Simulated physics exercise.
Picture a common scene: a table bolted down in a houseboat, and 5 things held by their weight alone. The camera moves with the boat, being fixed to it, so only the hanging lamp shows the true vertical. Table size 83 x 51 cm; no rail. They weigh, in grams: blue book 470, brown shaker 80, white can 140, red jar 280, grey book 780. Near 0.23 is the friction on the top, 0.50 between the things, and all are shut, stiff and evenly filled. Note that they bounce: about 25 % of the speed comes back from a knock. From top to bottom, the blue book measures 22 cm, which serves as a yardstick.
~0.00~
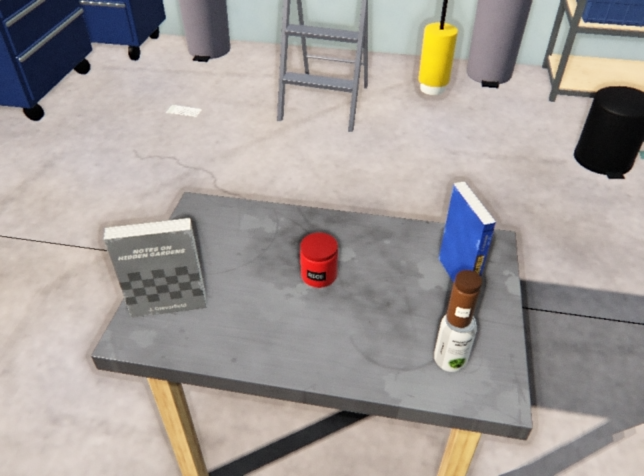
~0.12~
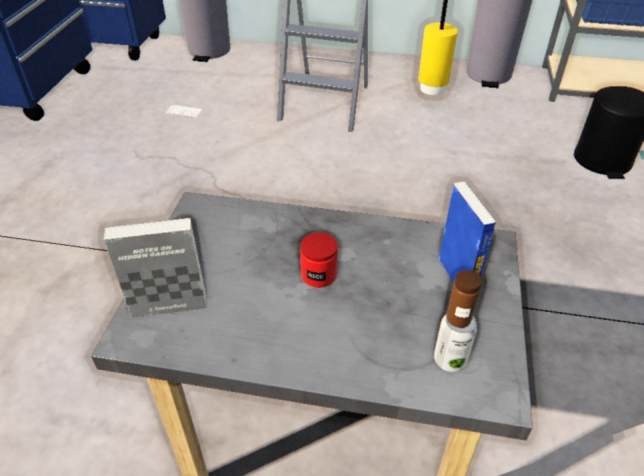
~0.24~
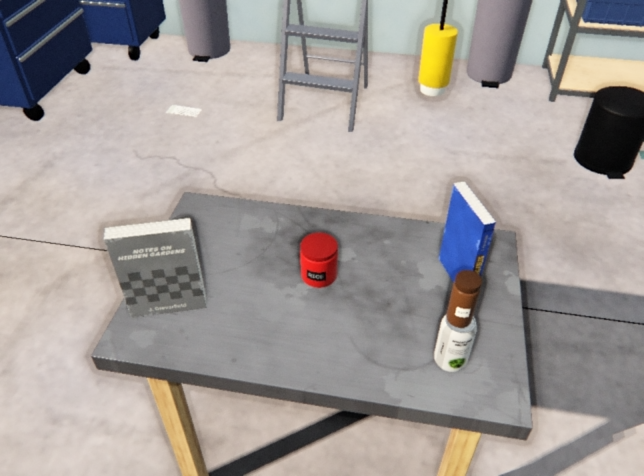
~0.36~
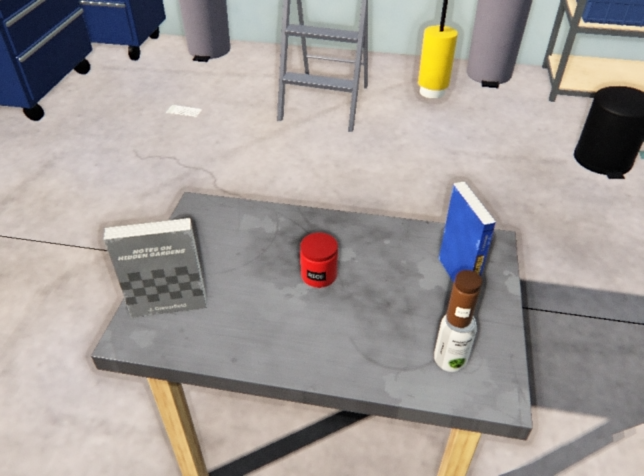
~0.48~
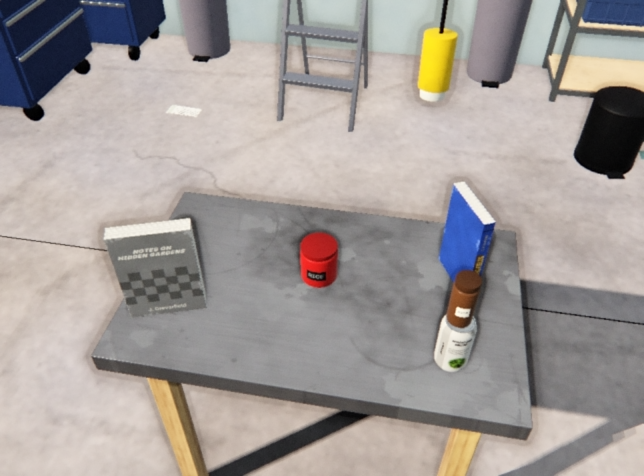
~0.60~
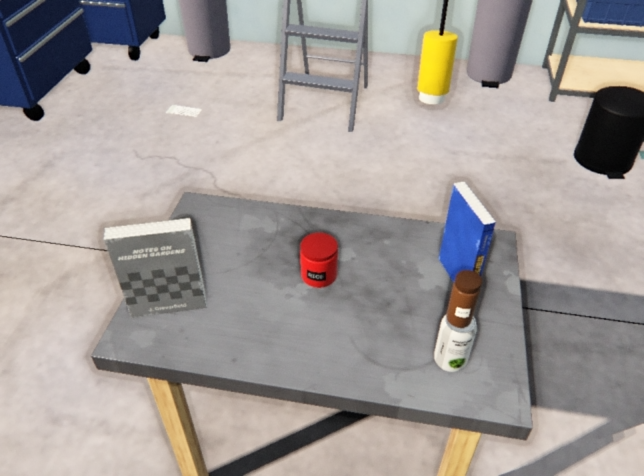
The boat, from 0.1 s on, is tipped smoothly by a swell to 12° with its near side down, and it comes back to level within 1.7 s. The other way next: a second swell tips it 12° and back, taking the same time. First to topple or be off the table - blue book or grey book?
Of the two named, the latter goes first.
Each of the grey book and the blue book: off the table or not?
Final state - grey book: Beyond the limits; blue book: Inside the limits.
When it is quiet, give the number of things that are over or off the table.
I get 1.
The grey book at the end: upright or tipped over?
Here's what happens: The grey book comes down.
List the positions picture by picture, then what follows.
The first picture shows boat level; blue book (465, 242); grey book (159, 271).
The second picture shows boat level; red jar (319, 260); brown shaker (464, 299).
The third picture shows floor tilted 1°, near side down; white can (455, 342); red jar (319, 260).
The fourth picture shows floor tilted 3°, near side down; brown shaker (464, 299); white can (455, 342).
The fifth picture shows floor tilted 5°, near side down; red jar (319, 260); brown shaker (464, 299).
The sixth picture shows floor tilted 8°, near side down; blue book (465, 242); grey book (159, 270).
After 1.40 s, floor tilted 5°, near side down; grey book now off the table.
After 1.70 s, boat level.
In the end (4.0 s), off the table, grey book; the other 4 under 5 cm from the start. At the end, from the last picture's camera, blue book near (465, 242). Blue book was never lost; grey book went at 1.12 s.
